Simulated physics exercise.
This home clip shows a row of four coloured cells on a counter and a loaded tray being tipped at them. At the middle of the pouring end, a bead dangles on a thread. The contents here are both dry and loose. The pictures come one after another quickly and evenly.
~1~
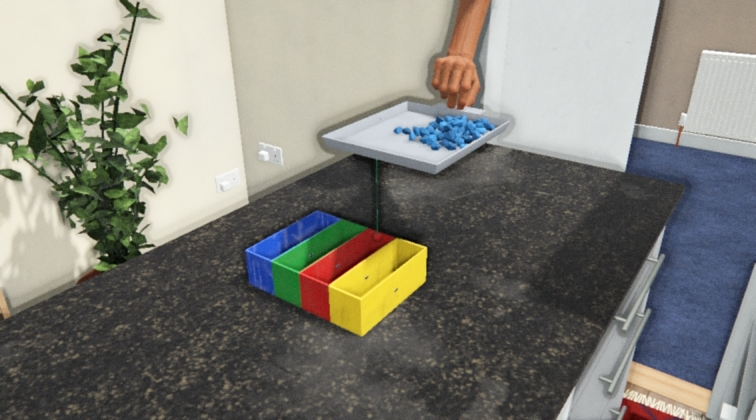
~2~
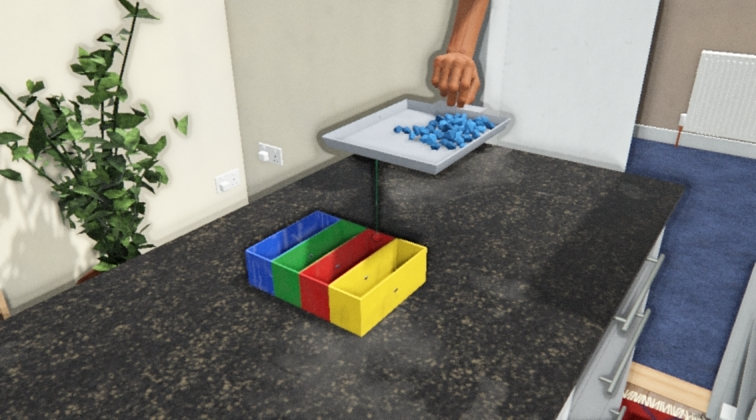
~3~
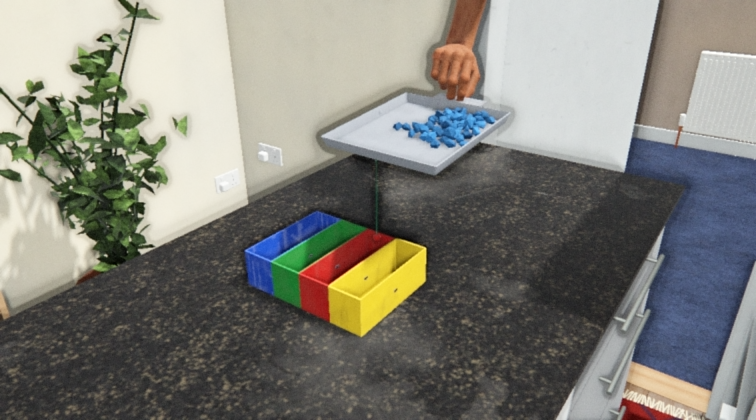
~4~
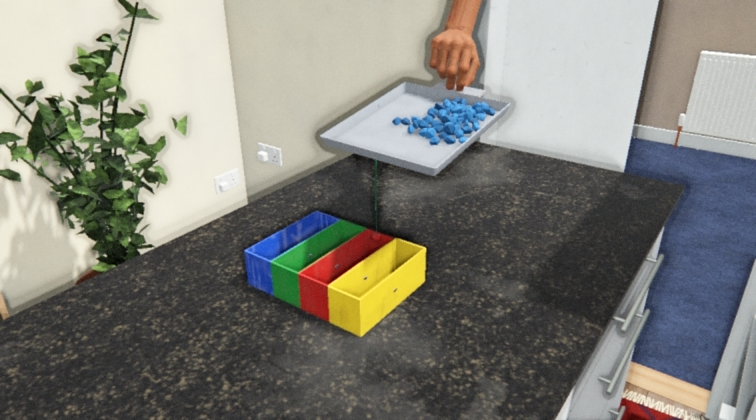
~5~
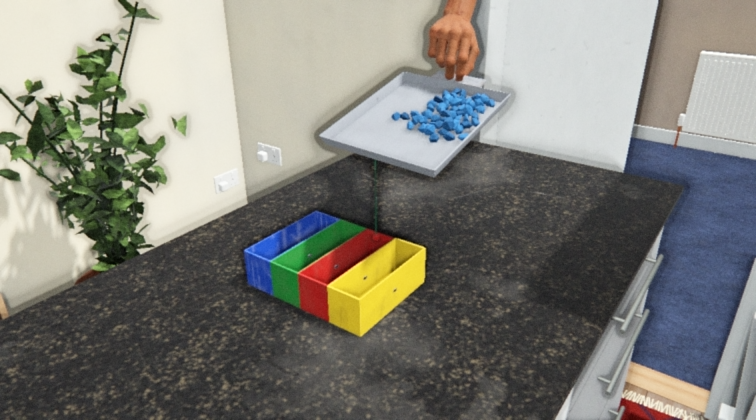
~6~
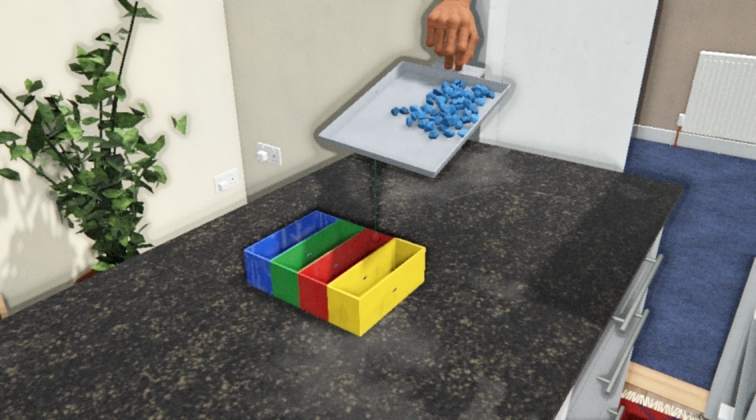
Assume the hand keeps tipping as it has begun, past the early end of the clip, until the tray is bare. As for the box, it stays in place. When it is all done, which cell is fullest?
Fullest: The yellow cell.
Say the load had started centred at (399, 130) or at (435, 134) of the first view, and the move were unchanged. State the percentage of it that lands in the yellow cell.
Shares in turn: 30 % and 40 %.
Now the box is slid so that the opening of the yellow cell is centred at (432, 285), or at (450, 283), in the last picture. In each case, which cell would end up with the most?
The first placement favours the red one, while the second favours red.
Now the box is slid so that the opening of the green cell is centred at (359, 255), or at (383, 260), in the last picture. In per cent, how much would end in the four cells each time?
Try 1: Some 100 %; try 2: Some 100 %.
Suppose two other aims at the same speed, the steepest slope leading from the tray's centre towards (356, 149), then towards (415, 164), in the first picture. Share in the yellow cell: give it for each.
Near 0 % and 10 %.
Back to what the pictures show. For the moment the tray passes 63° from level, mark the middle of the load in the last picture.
In the last view, the load is centred near (410, 158).
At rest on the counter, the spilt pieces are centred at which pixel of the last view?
Middle in the last view: Roughly (423, 329).
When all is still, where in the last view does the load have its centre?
The centre settles at about (380, 308).
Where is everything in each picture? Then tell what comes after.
The first picture shows corners of the pouring end at (327, 136) and (436, 162), level; middle of the load at (445, 130), aquarium stones; bead on its thread at (377, 237); blue cell at (260, 269); green cell at (287, 281); red cell at (315, 294); yellow cell at (346, 307).
The second picture shows corners of the pouring end at (327, 136) and (435, 163), level; middle of the load at (444, 128).
The third picture shows corners of the pouring end at (326, 136) and (435, 164), tipped barely, lowest at the right corner; middle of the load at (444, 124).
The fourth picture shows corners of the pouring end at (326, 135) and (434, 165), tipped a little, lowest at the right corner; middle of the load at (444, 118).
The fifth picture shows corners of the pouring end at (325, 134) and (433, 167), tipped a little, lowest at the right corner; middle of the load at (443, 112).
The sixth picture shows corners of the pouring end at (324, 134) and (433, 168), tipped clearly, lowest at the right corner; middle of the load at (451, 110); blue cell at (259, 269); green cell at (285, 281); red cell at (314, 294); yellow cell at (344, 307).
Soon after the last picture, tray tipped steeply; most on the tray; about a quarter falling or outside the box.
A little later, tray tipped past a quarter turn; a small part on the tray; about a third in the yellow cell; a small part in the red cell; about half falling or outside the box.
Later still, tray tipped past a quarter turn; about half in the yellow cell; a small part in the red cell; about half falling or outside the box.
At rest, tray tipped past a quarter turn; about half in the yellow cell; a small part in the red cell; none in the green cell; none in the blue cell; about half outside the box.
